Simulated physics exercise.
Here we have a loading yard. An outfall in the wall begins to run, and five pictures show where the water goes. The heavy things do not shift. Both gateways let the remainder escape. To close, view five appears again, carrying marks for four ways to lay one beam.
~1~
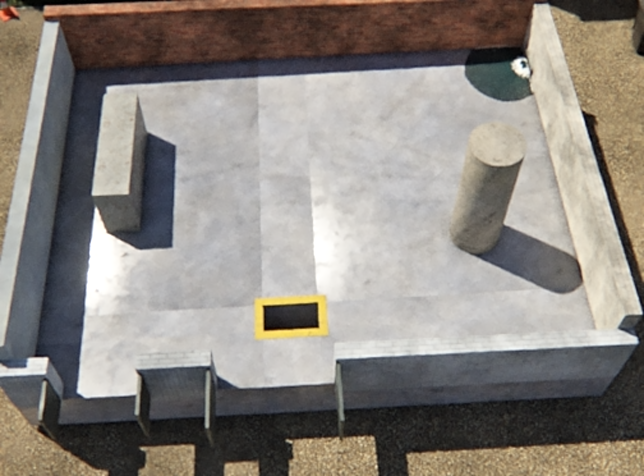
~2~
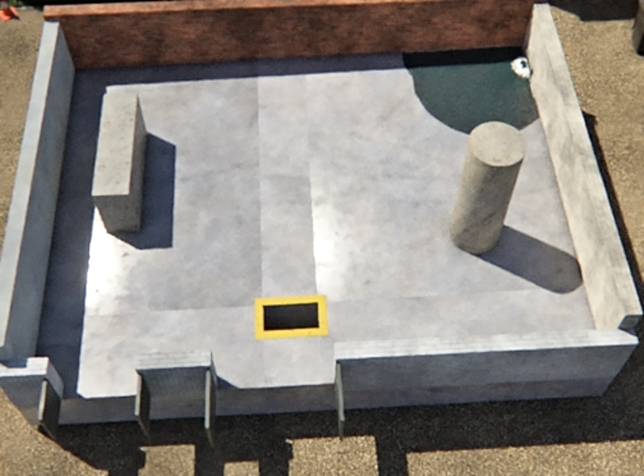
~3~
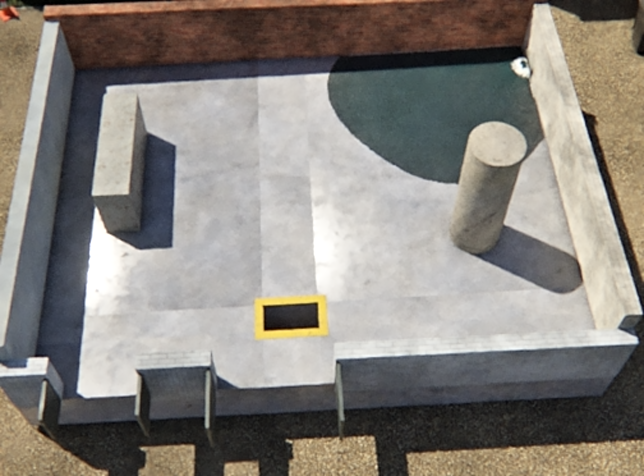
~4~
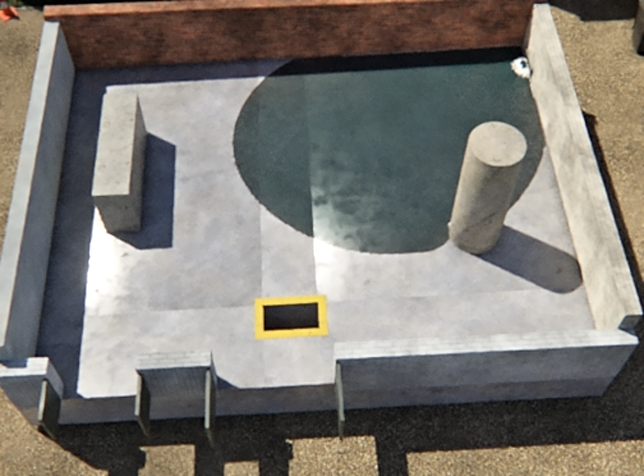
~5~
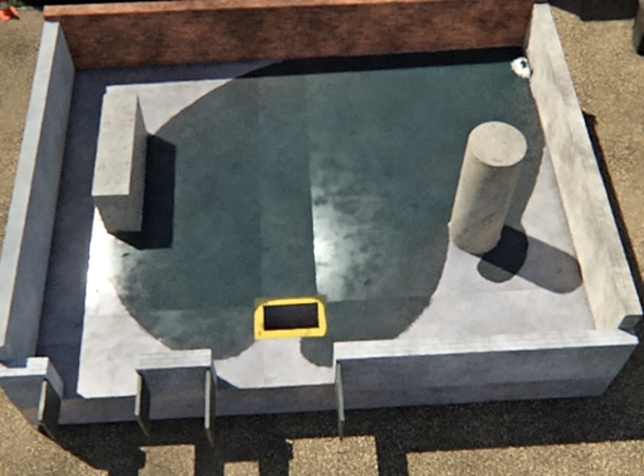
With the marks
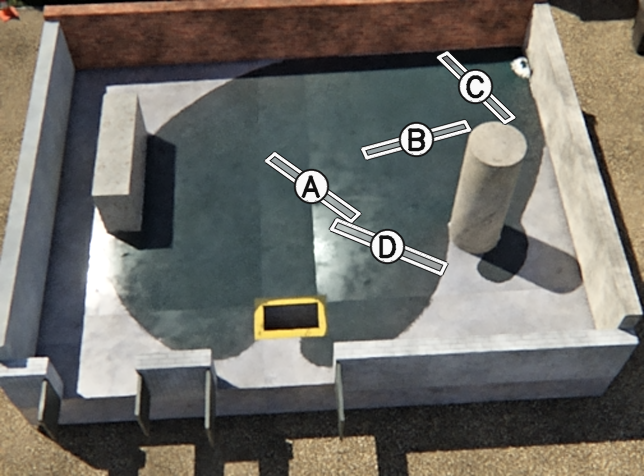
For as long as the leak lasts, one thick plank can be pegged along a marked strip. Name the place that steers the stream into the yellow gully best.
Spot C.
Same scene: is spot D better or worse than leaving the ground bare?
Worse.
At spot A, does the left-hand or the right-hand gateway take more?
More leaves on the left.
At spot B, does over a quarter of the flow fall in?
No.
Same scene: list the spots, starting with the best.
C, A, B, D.
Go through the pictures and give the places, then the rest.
In the first picture, outfall at (529, 63); yellow gully at (291, 317); open gate at (105, 382); open gate at (275, 372); front seen at (471, 59), 3 % of the ground wet; yellow gully still dry.
In the second picture, front seen at (418, 91), 8 % of the ground wet; yellow gully still dry.
In the third picture, front seen at (334, 93), 18 % of the ground wet; yellow gully still dry.
In the fourth picture, front seen at (252, 183), 37 % of the ground wet; yellow gully still dry.
In the fifth picture, front seen at (133, 306), 62 % of the ground wet; yellow gully taking water.
On the marked copy, A from (270, 157) to (355, 217); B from (364, 153) to (467, 125); C from (442, 55) to (509, 119); D from (334, 224) to (443, 268).
Choosing A, about 20 % of the stream goes into the yellow gully, about 79 % out by the gates.
Choosing B, about 11 % of the stream goes into the yellow gully, about 89 % out by the gates.
Choosing C, about 38 % of the stream goes into the yellow gully, about 62 % out by the gates.
Choosing D, about 5 % of the stream goes into the yellow gully, about 95 % out by the gates.
